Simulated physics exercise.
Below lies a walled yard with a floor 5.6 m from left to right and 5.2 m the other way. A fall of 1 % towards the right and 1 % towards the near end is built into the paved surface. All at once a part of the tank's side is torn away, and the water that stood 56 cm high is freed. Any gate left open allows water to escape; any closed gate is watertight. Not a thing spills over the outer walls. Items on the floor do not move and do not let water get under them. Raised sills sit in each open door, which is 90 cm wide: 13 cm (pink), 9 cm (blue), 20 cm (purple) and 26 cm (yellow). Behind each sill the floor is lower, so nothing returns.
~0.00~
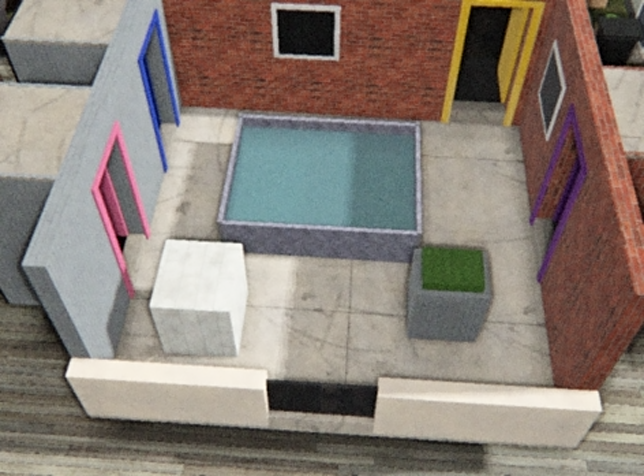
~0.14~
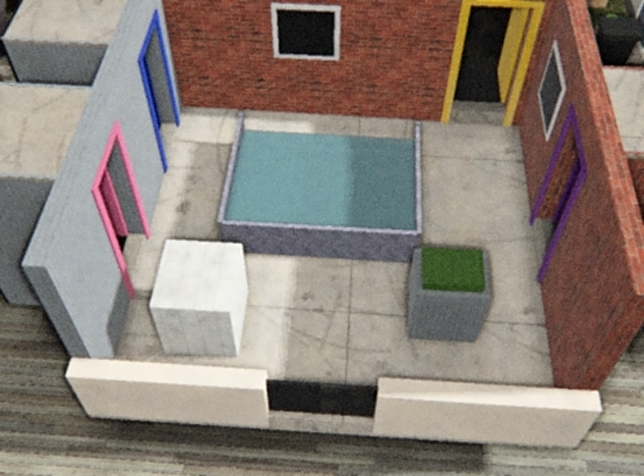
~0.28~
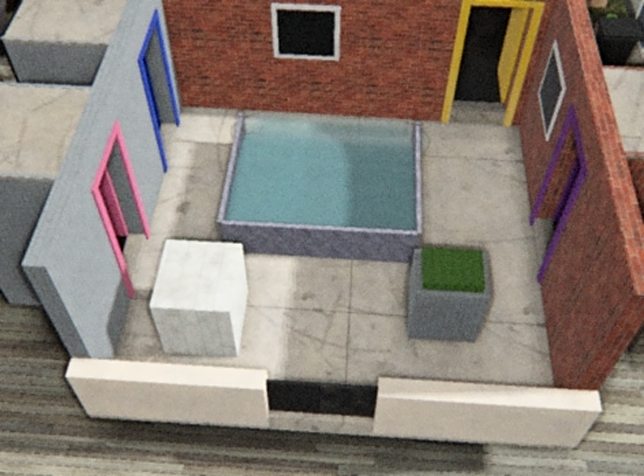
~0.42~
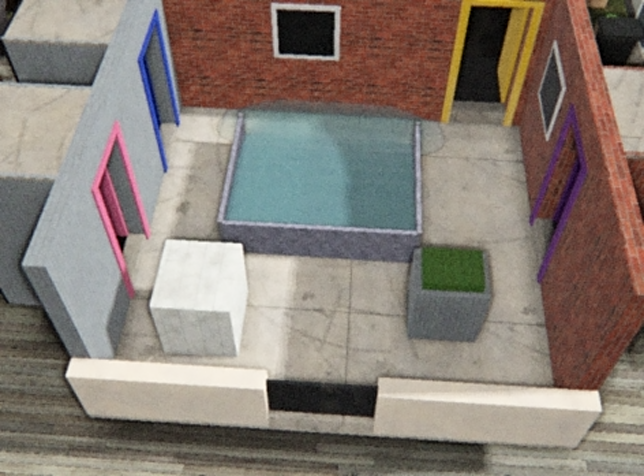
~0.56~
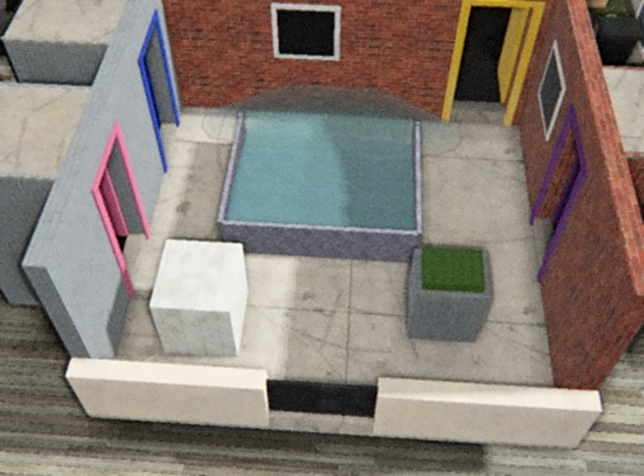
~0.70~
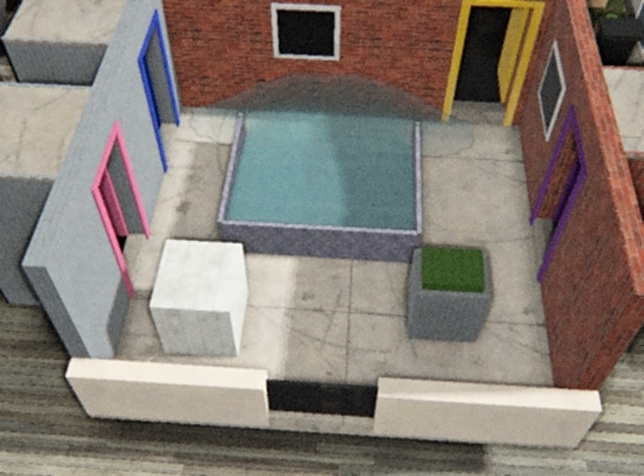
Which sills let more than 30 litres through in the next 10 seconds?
In the next 10 seconds: The pink door stays at or under it; the blue door lets more through; the purple door stays at or under it; the yellow door stays at or under it.
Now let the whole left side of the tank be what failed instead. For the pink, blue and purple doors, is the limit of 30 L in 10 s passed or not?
Then pink would come out on the high side, blue on the high side and purple on the low side.
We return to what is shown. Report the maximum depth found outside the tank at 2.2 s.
Depth: Approx. 42 cm.
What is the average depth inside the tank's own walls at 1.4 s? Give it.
It averages close to 32 centimetres.
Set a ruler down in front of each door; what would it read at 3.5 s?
Centimetres: Pink 4 / blue 17 / purple 9 / yellow 18.
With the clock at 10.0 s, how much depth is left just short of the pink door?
Average: ~ 10.0 cm.
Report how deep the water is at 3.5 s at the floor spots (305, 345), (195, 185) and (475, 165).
0, 7 and 12 cm.
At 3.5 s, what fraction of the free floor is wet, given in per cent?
Roughly 70 % of the floor is wet.
After 1.4 s water covers 20 % of the floor and is deepest (44 cm) near (342, 143); pink door not reached, blue door 14 cm at the sill, 1 L in, purple door not reached, yellow door 13 cm at the sill, 0 L in.
After 2.2 s water covers 35 % of the floor and is deepest (42 cm) near (508, 129); pink door not reached, blue door 25 cm at the sill, 46 L in, purple door 6 cm at the sill, 0 L in, yellow door 16 cm at the sill, 0 L in.
After 3.5 s water covers 70 % of the floor and is deepest (24 cm) near (499, 414); pink door 4 cm at the sill, 0 L in, blue door 17 cm at the sill, 131 L in, purple door 9 cm at the sill, 0 L in, yellow door 18 cm at the sill, 2 L in.
After 6.0 s water covers 95 % of the floor and is deepest (21 cm) near (519, 130); pink door 5 cm at the sill, 0 L in, blue door 14 cm at the sill, 162 L in, purple door 6 cm at the sill, 0 L in, yellow door 12 cm at the sill, 3 L in.
After 10.0 s water covers 95 % of the floor and is deepest (18 cm) near (353, 404); pink door 10 cm at the sill, 0 L in, blue door 7 cm at the sill, 181 L in, purple door 5 cm at the sill, 0 L in, yellow door 9 cm at the sill, 3 L in.
